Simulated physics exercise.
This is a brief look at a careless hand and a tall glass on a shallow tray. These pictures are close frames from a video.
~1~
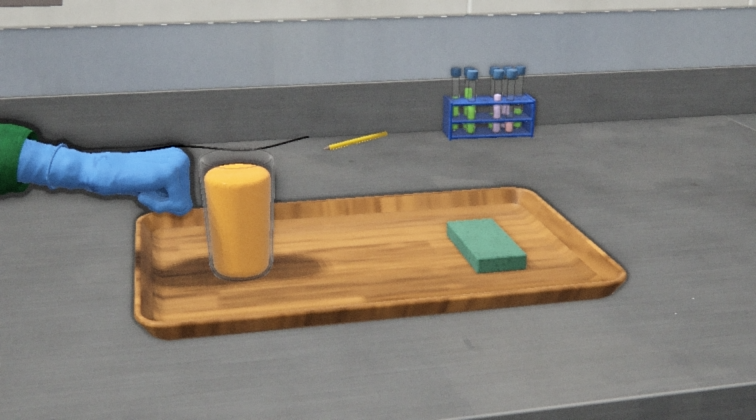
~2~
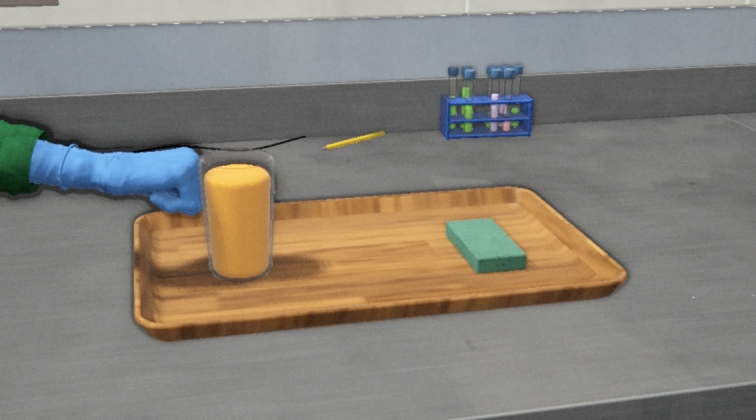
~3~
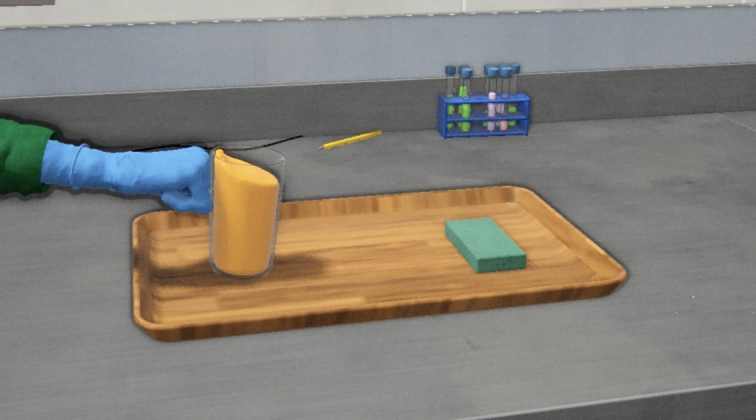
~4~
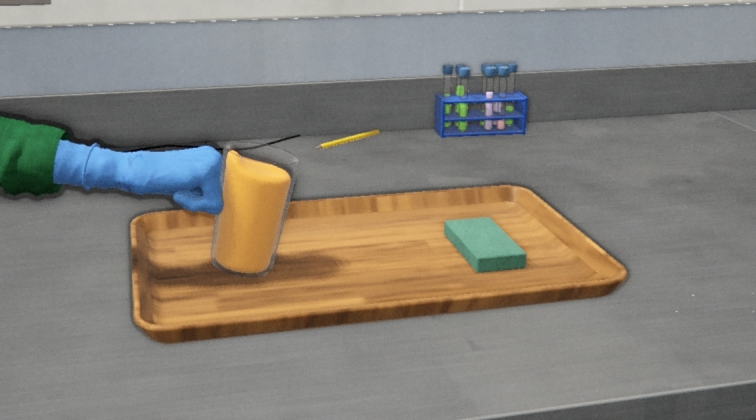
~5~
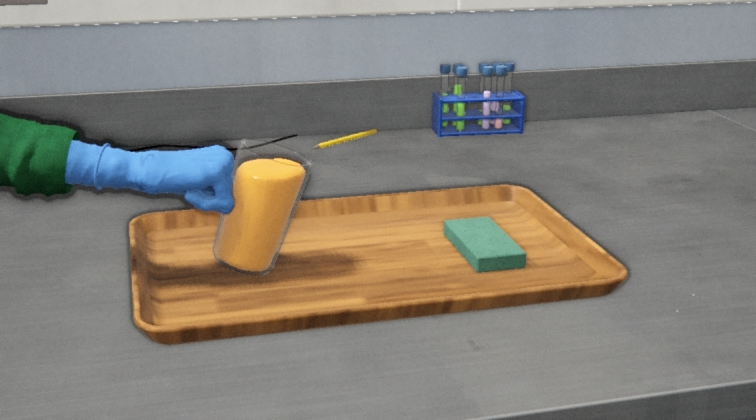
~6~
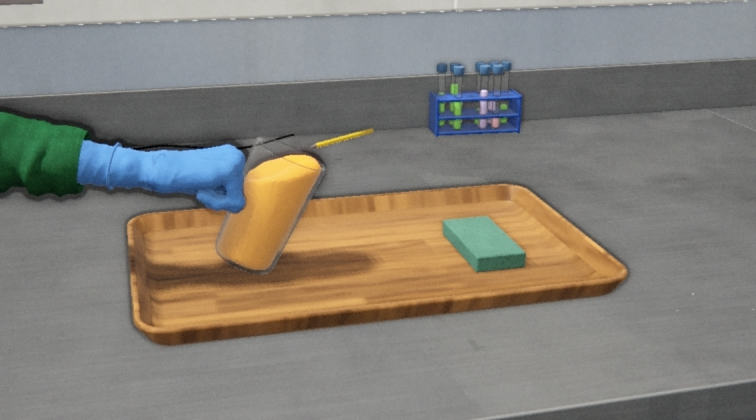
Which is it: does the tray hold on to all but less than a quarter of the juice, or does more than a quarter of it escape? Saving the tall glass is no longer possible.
Well, over three quarters remains on the tray afterwards.
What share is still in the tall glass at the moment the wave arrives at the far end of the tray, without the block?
Roughly 50 %, give or take.
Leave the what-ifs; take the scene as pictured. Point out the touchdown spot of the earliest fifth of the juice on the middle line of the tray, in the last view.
I'd mark it somewhere close to pixel (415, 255).
A moment on, the tall glass lies on its side and 97 per cent is in the glass, 3 on the tray and 0 above or beyond its rim.
Next, the tall glass lies on its side and 54 per cent is in the glass, 35 on the tray and 11 above or beyond its rim.
Then the tall glass lies on its side and 33 per cent is in the glass, 41 on the tray and 25 above or beyond its rim.
Later the tall glass lies on its side and 18 per cent is in the glass, 74 on the tray and 7 above or beyond its rim.
Finally, 93 per cent is held by tray and glass, 7 is off the tray.
